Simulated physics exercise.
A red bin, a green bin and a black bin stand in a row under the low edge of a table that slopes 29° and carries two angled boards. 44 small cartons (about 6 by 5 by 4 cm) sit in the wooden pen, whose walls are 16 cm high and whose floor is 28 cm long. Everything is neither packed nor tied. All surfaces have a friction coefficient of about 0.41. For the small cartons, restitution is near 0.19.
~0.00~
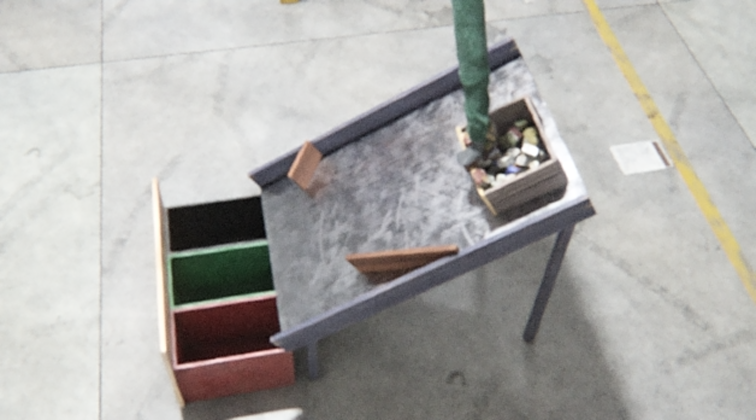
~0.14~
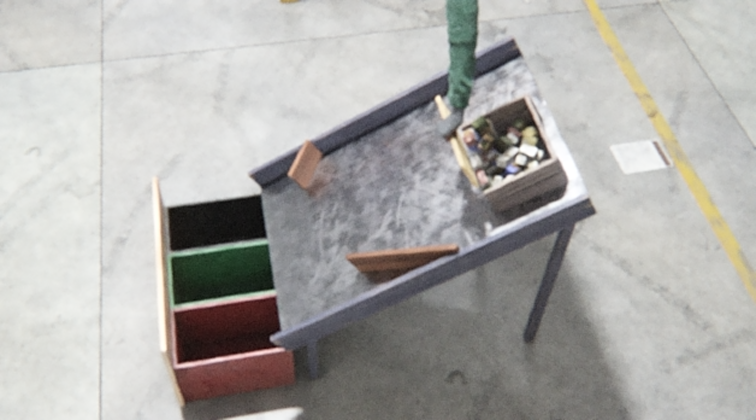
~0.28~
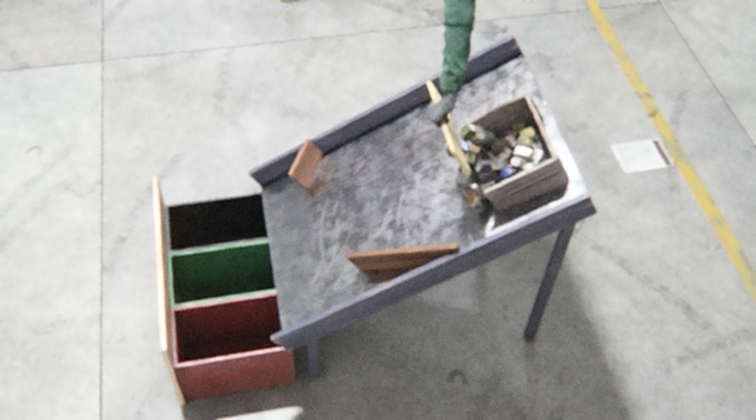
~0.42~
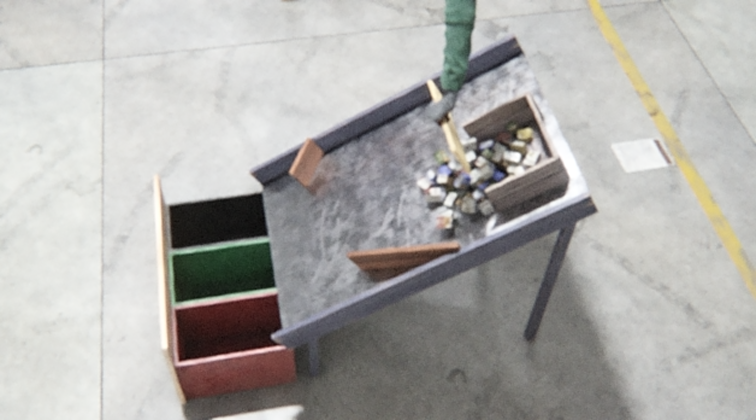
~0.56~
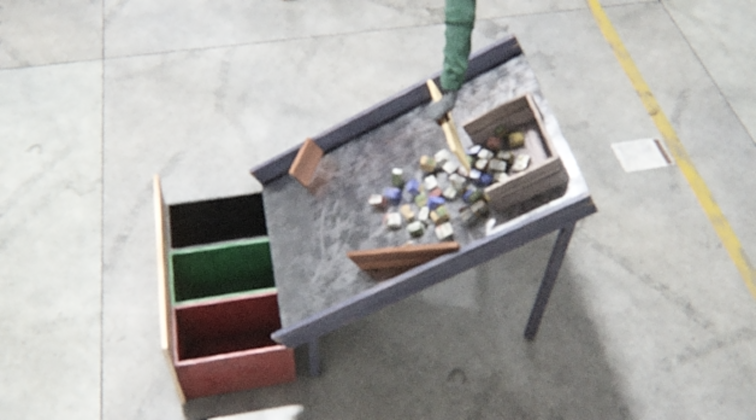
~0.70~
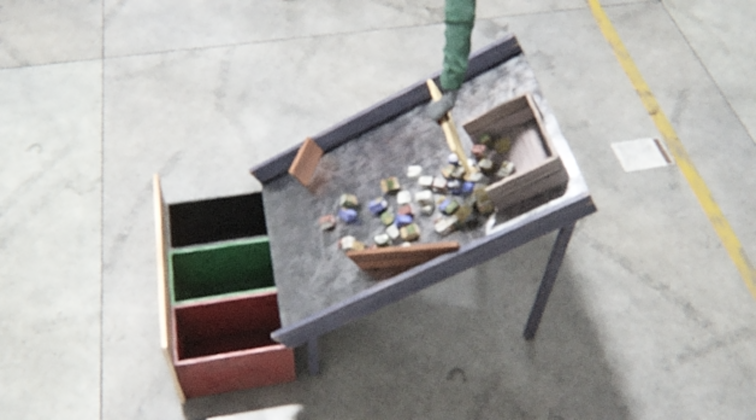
A green-sleeved arm reaches down to a wooden pen of small cartons at the upper right of a sloping grey table, seen from above by a still camera on a pale concrete floor with a yellow line. Red, green and black bins stand by its lower left edge, near two angled brown boards. The arm draws the pen's side away, and the cartons slide out, spreading down-left across the tabletop.
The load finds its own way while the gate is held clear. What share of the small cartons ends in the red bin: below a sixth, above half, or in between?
A sixth up to a half of them end up in the red bin.
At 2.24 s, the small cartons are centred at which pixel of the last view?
(208, 317).
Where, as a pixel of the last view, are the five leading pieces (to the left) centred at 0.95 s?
Their mean place is roughly (253, 275) in the last picture.
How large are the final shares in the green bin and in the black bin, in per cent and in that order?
Roughly 75 % for the first place and 0 % for the second.
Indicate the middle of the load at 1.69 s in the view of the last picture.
The centre sits near (215, 312).
After 0.95 s, 2 in the green bin, 39 on the slope and 3 in the air.
After 1.25 s, 4 in the red bin, 9 in the green bin, 28 on the slope and 3 in the air.
After 1.69 s, 10 in the red bin, 29 in the green bin, 4 on the slope and 1 in the air.
Outcome (at 2.24 s), 12 in the red bin and 32 in the green bin. Asked share, 12 of 44, 27 per cent.
